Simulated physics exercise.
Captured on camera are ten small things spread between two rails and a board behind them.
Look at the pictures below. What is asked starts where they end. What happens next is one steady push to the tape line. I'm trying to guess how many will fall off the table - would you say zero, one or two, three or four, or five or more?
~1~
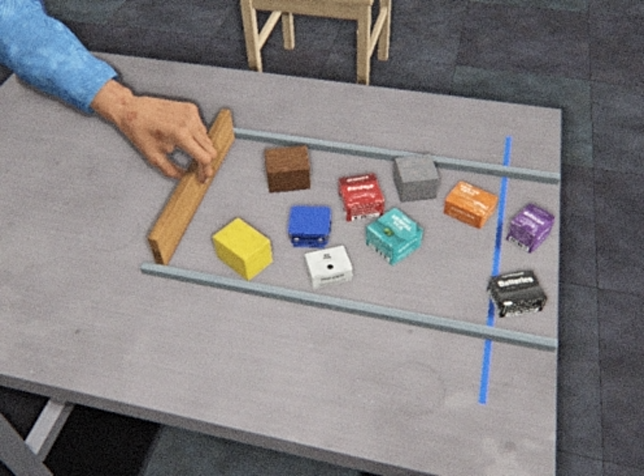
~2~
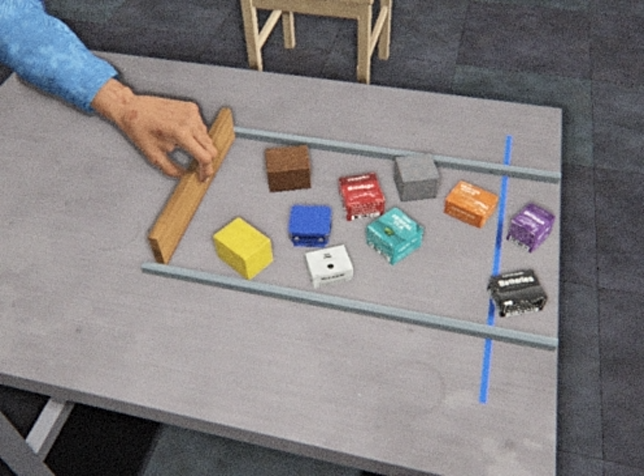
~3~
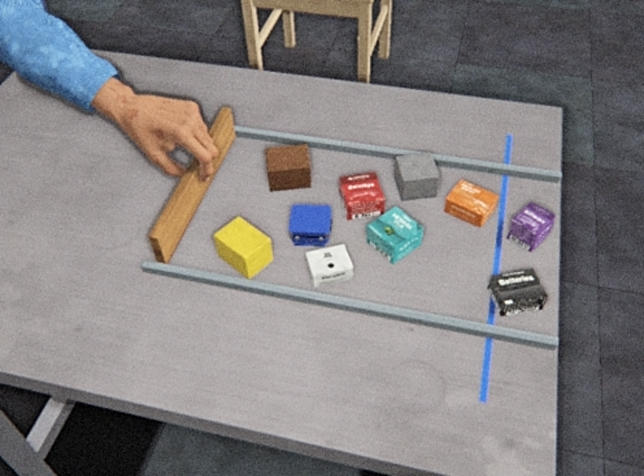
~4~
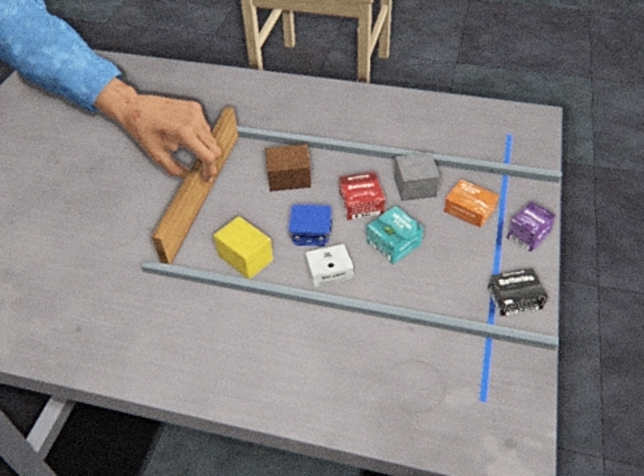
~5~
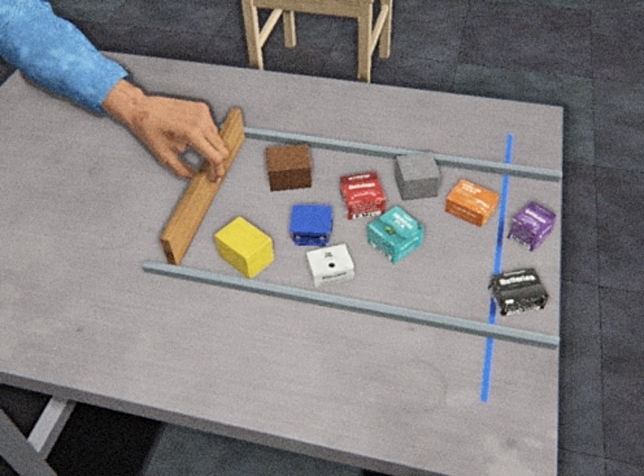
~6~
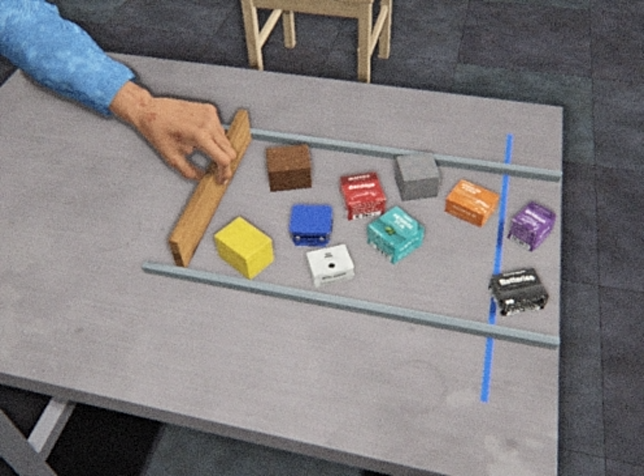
Most likely the sweep will knock off at least five.
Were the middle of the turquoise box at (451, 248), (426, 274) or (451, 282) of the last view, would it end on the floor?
In sequence: It goes; it goes; it goes.
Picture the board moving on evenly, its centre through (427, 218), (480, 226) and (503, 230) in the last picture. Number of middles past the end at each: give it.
Respectively 0, 2 and 6.
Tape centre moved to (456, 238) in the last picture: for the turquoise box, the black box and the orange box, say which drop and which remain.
The turquoise box? It is safe. The black box? It does not stay. The orange box? It is safe.
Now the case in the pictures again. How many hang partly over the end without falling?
That'd be 0.
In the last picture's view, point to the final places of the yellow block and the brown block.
I'd put one at around (522, 288) and the other at around (527, 210).
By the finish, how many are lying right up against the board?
The number is 4.
Soon after, none off yet; purple box at rest near (532, 227); black box at rest near (518, 292); orange box at rest near (471, 204).
After that, none off yet; purple box at rest near (532, 227); black box at rest near (518, 292); orange box displaced a little near (486, 203).
And then, none off yet; purple box displaced about its own width near (558, 232); black box displaced about its own width near (554, 295); orange box displaced well along near (544, 201).
In the end, the number that fall off is five or more; gone, white box, red box, turquoise box, orange box, black box and purple box.
